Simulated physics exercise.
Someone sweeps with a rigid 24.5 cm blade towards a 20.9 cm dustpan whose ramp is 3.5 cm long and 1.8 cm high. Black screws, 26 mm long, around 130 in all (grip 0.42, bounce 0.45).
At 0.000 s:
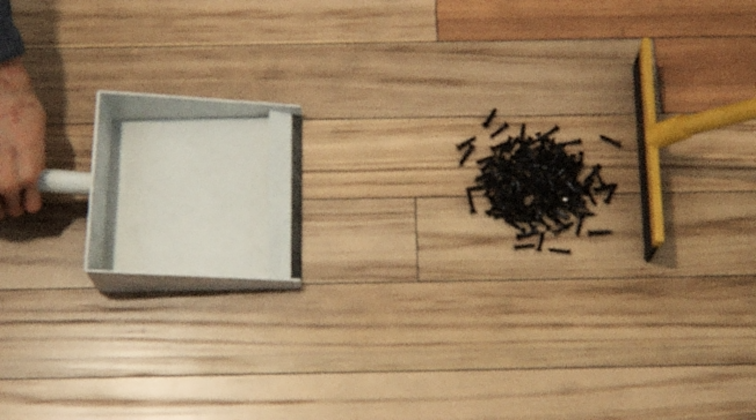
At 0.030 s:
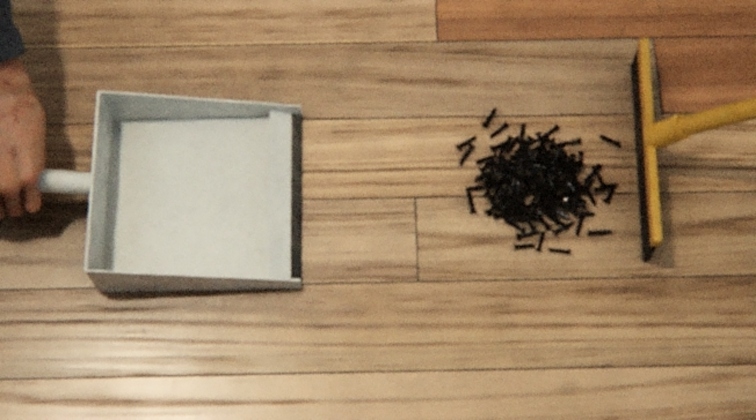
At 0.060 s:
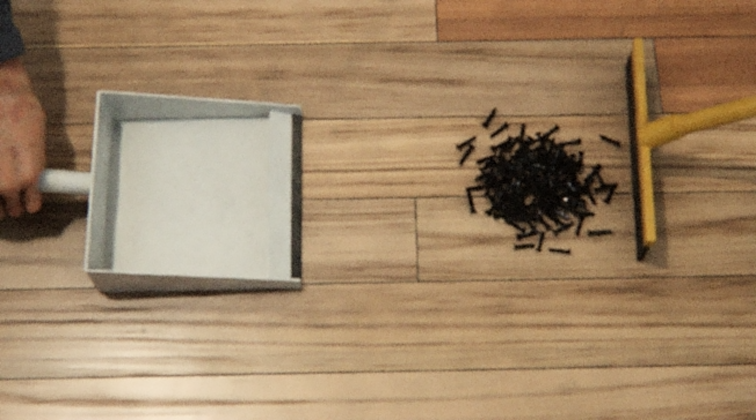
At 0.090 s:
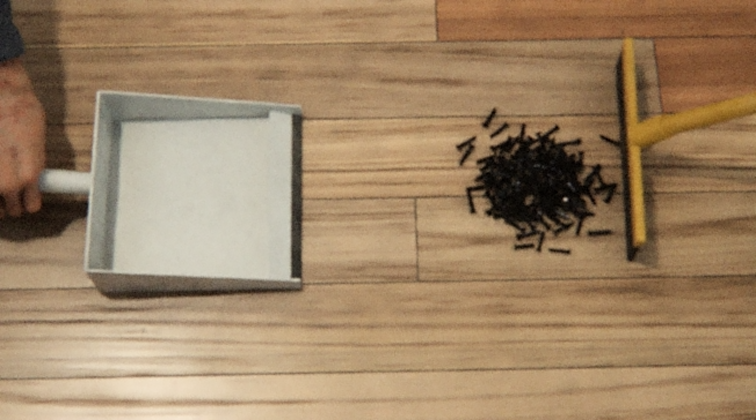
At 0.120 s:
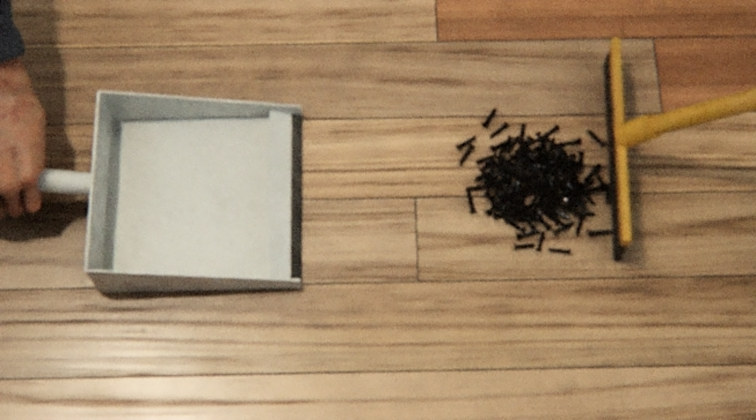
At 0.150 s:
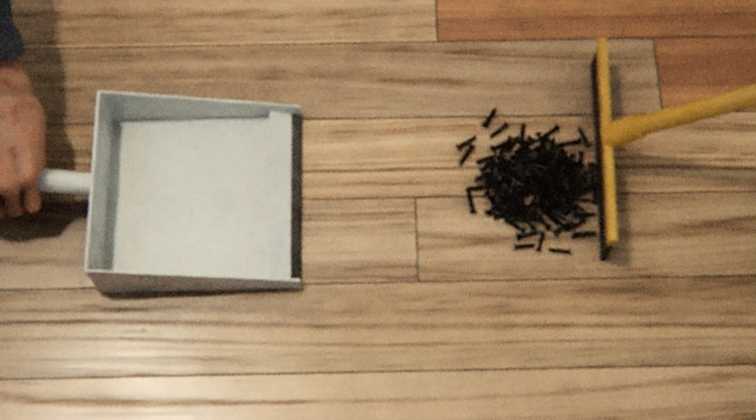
A hand at the left edge holds the white handle of a pale grey dustpan on a striped wooden floor, seen from above. Its open side faces a loose pile of small black screws right of centre, with a yellow-handled sweeper upright beyond them. The dark-edged blade slides slowly left and nudges the nearest screws into the pile, while the hand, the dustpan and the view stay still.
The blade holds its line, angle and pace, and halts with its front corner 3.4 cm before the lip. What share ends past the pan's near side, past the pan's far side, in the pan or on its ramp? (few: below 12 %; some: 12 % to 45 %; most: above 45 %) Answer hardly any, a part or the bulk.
Past the pan's near side: Hardly any; past the pan's far side: Hardly any; in the pan or on its ramp: A part.
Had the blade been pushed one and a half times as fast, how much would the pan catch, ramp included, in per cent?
In that case some 25 per cent.
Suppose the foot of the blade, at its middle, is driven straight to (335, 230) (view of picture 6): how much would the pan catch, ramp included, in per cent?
About 20 per cent.
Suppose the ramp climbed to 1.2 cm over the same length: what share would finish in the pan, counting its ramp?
In that case some 25 per cent.
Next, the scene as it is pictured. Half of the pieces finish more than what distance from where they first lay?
About 26 cm.
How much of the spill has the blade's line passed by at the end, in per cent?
Roughly 5 per cent.
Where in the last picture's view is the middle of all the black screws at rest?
Near (309, 173).
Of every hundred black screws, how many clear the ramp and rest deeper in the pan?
Roughly 0 per cent.
After 0.45 s, middle of the blade 19 cm from the lip; 0 % over the lip, far side 0 %, near side 0 %.
After 0.65 s, middle of the blade 9 cm from the lip; 0 % over the lip, far side 5 %, near side 5 %.
After 0.96 s, middle of the blade 4 cm from the lip; 25 % over the lip, far side 5 %, near side 5 %.
In the end, at 1.5 s, near side 5 %, far side 5 %, pan 25 %, in front of the lip or behind the blade 65 %.
